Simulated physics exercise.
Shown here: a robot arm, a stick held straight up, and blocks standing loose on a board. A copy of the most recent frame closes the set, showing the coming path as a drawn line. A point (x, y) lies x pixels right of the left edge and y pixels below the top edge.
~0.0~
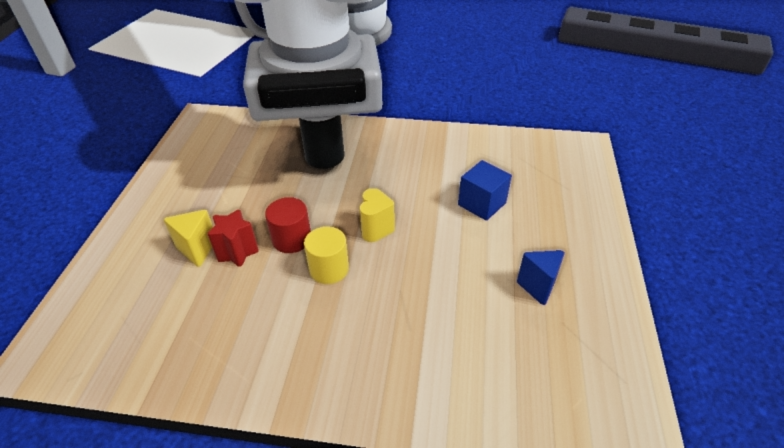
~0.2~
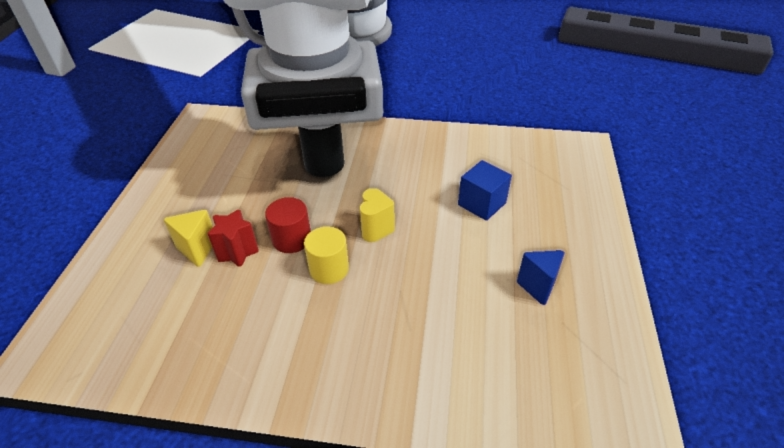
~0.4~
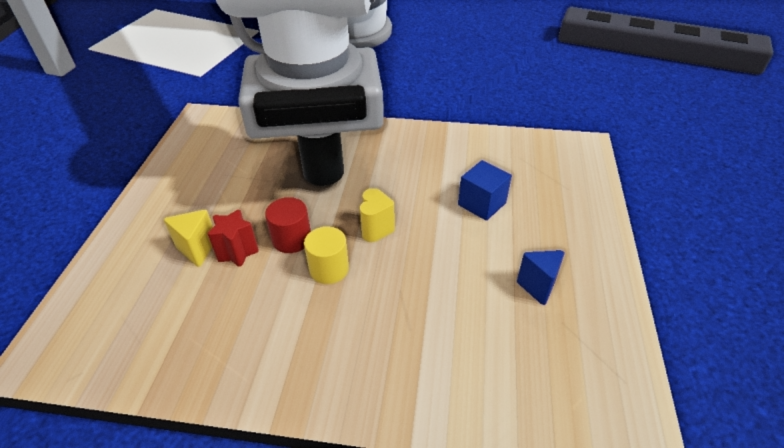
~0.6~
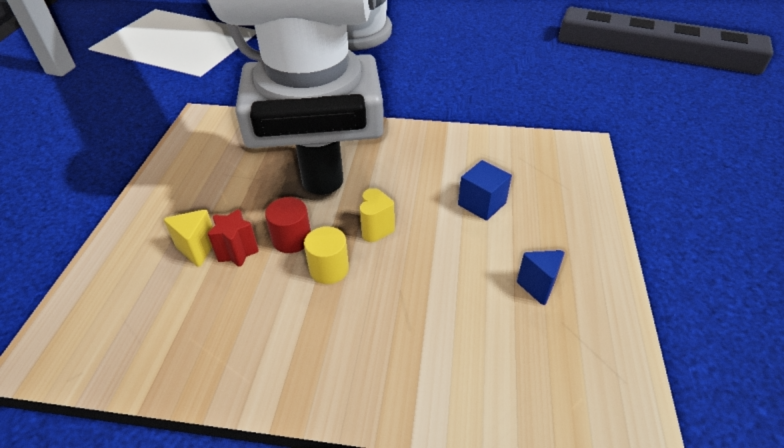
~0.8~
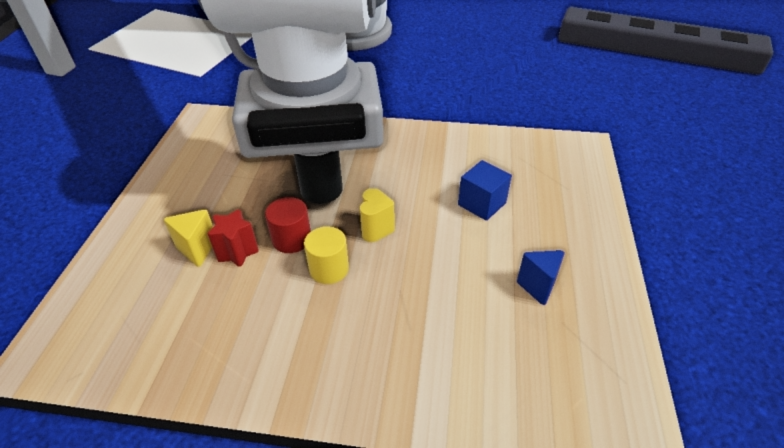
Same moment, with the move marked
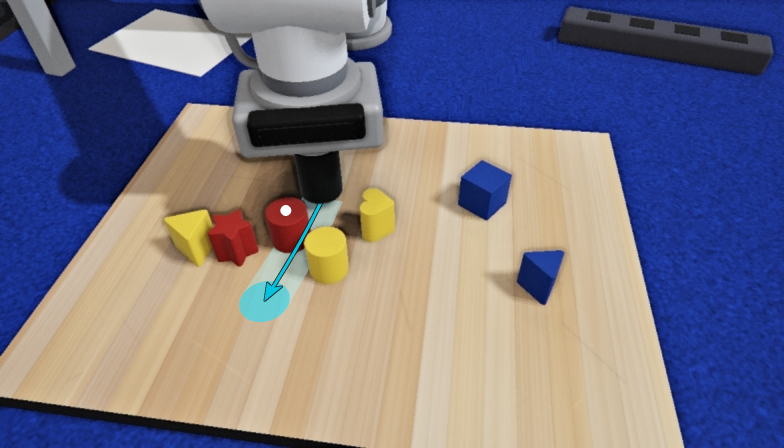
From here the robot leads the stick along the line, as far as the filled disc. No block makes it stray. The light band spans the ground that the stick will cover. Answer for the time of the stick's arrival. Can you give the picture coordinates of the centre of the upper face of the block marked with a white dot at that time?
About (205, 279).
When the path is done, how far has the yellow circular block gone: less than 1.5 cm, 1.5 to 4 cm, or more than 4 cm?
Distance: Below 1.5 cm.
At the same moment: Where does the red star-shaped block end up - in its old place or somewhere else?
Same place.
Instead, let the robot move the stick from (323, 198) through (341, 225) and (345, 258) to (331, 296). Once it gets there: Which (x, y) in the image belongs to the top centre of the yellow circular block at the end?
I'd expect the centre of its top face to be at (290, 298).
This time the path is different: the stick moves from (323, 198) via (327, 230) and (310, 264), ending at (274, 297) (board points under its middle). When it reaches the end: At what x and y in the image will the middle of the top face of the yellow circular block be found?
Expect it around (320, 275).
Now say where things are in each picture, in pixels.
Stick's lower end (325, 157); red star-shaped block (228, 224); red circular block (286, 210); yellow circular block (325, 241), in the first picture.
Stick (325, 165); blocks still, in the second picture.
Stick (324, 173); blocks still, in the third picture.
Stick (323, 181); blocks still, in the fourth picture.
Stick (322, 190); red star-shaped block (228, 224); red circular block (286, 210); yellow circular block (325, 241), in the fifth picture.
Drawn move, in a line from (323, 198) to (265, 301); the dot is on the red circular block.
On the path given first. One third of the way, stick (306, 221); red circular block (271, 227).
Two thirds of the way, stick (286, 255); red circular block (238, 257).
At the end, stick (262, 293); red star-shaped block still; red circular block (205, 279); yellow circular block still.
